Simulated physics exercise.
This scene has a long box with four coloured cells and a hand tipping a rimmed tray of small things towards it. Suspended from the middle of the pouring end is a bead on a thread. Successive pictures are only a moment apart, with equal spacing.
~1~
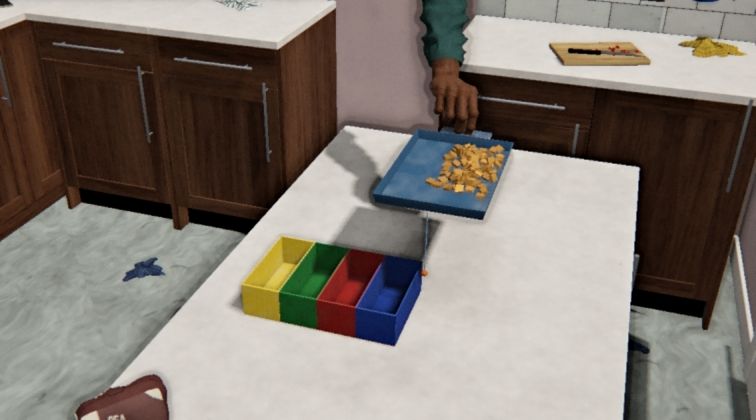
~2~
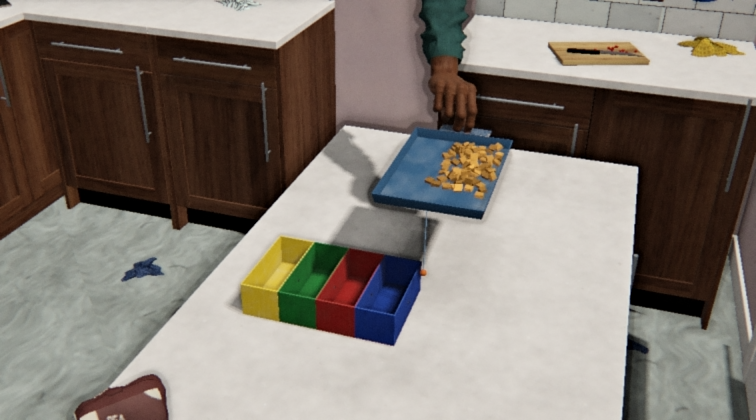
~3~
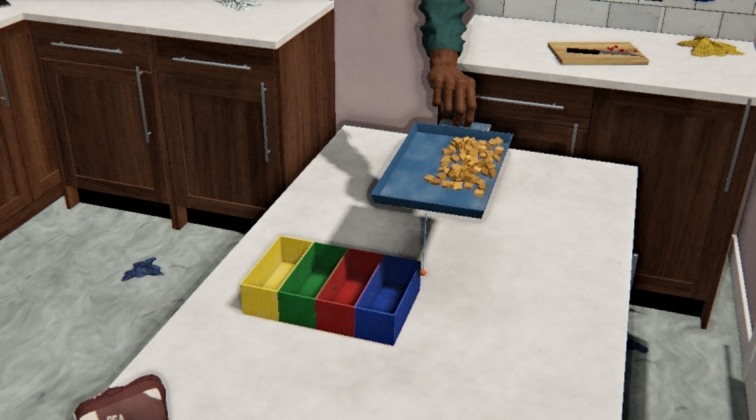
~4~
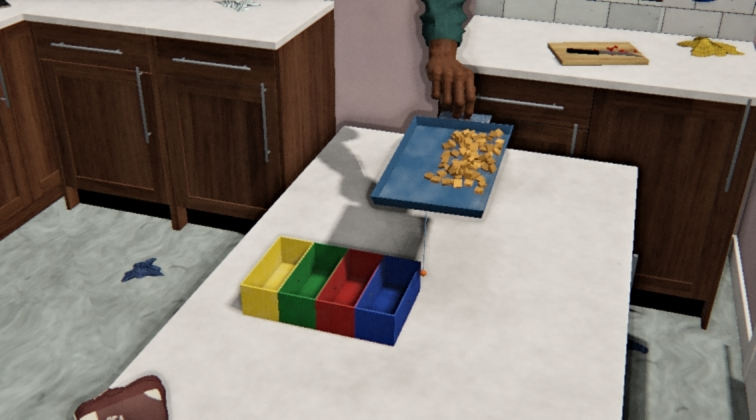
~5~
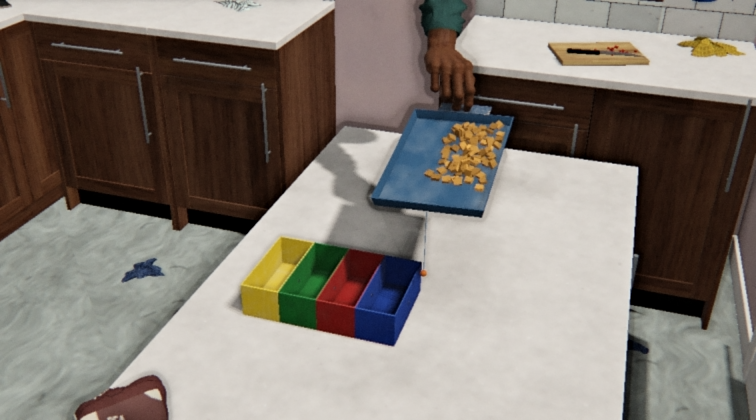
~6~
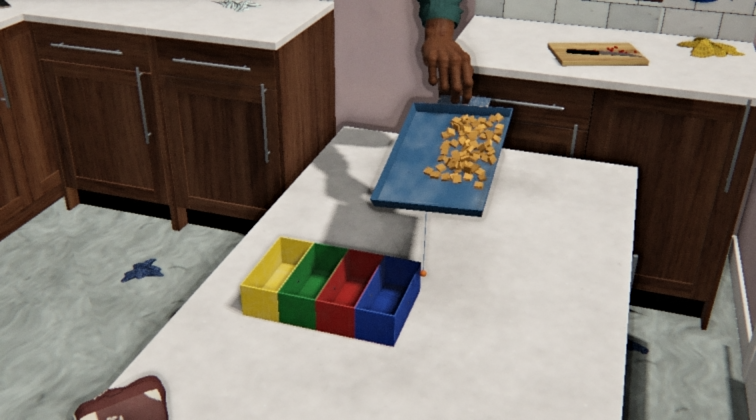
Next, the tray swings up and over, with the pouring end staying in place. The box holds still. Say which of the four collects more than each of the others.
The blue one collects the most.
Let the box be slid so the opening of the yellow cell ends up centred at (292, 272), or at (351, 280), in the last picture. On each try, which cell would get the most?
For the first spot I'd say blue, and for the second spot the green one.
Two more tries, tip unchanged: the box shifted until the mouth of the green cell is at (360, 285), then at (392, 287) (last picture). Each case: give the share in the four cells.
Close to 100 per cent, followed by close to 100 per cent.
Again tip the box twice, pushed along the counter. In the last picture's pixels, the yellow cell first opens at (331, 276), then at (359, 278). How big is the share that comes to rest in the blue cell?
In the first position around 10 percent, in the second around 0 percent.
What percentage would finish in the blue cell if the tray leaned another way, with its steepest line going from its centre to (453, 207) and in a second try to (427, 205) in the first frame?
First case about 0 percent; second case about 30 percent.
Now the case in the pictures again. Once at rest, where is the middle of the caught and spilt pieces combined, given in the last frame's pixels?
Around (385, 320).
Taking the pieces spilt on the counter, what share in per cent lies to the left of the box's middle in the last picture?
I'd put it at around 0 per cent.
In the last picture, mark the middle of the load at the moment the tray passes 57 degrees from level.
I'd put the middle of the pieces at roughly (415, 197).
Just after the last frame, tray tipped steeply; almost all on the tray; just a few falling or outside the box.
A moment on, tray tipped right over; roughly two thirds on the tray; roughly a quarter in the blue cell; about a tenth in the red cell; about a tenth falling or outside the box.
Further on, tray tipped past a quarter turn; roughly half in the blue cell; roughly a quarter in the red cell; roughly a quarter falling or outside the box.
When it is over, tray tipped past a quarter turn; roughly half in the blue cell; roughly a quarter in the red cell; not one in the green cell; not one in the yellow cell; roughly a quarter outside the box.
